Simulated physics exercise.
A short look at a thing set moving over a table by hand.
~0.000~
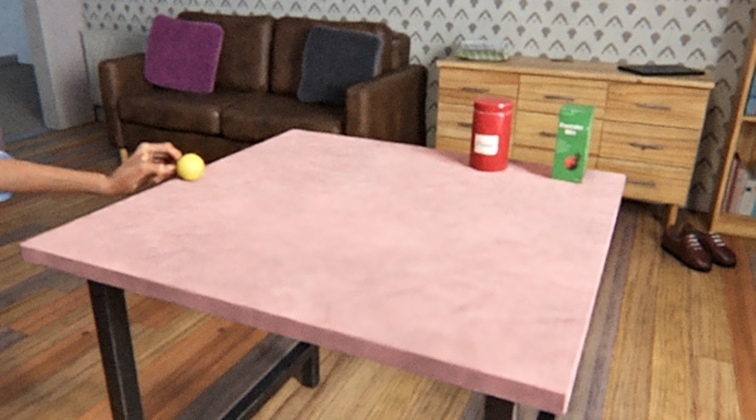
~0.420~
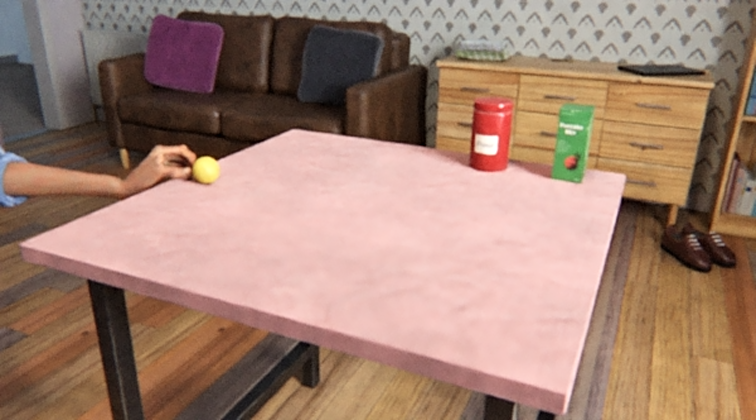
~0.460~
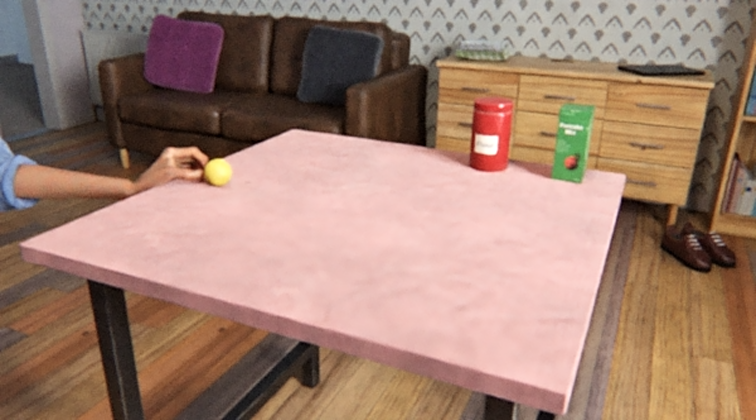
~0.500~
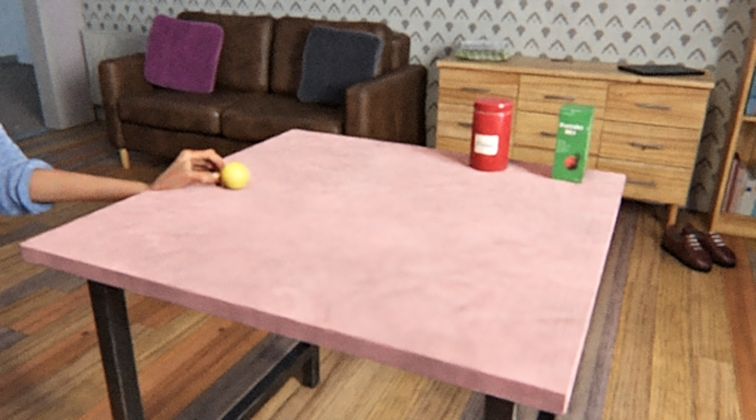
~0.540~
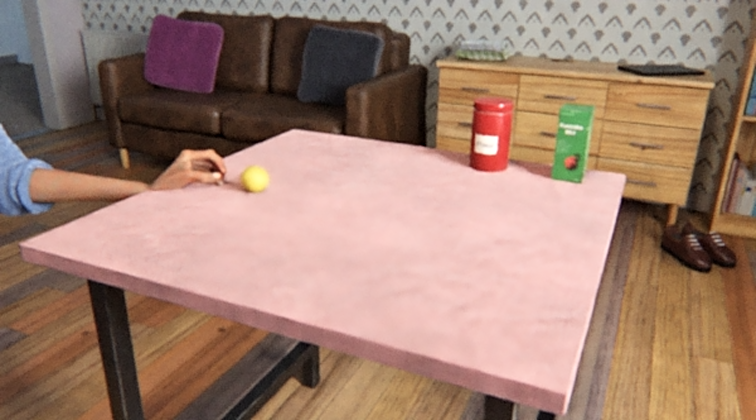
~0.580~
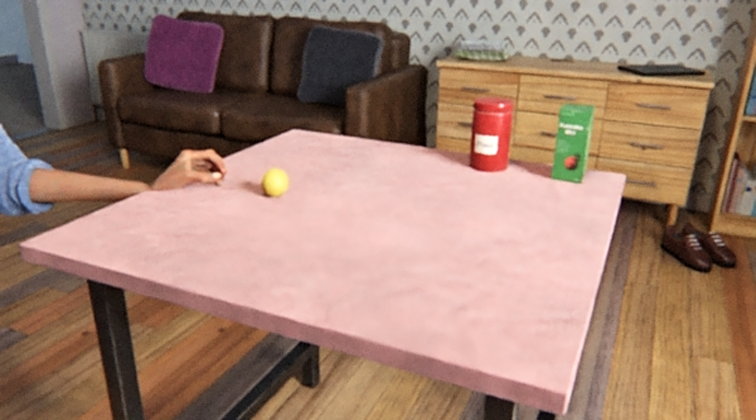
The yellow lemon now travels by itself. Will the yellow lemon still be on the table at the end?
The yellow lemon falls off the table.
By 0.78 s, yellow lemon moved well along near (377, 201).
By 1.18 s, yellow lemon moved well along near (580, 237).
By 1.58 s, yellow lemon now off the table.
When it is over (1.8 s), off the table, yellow lemon.
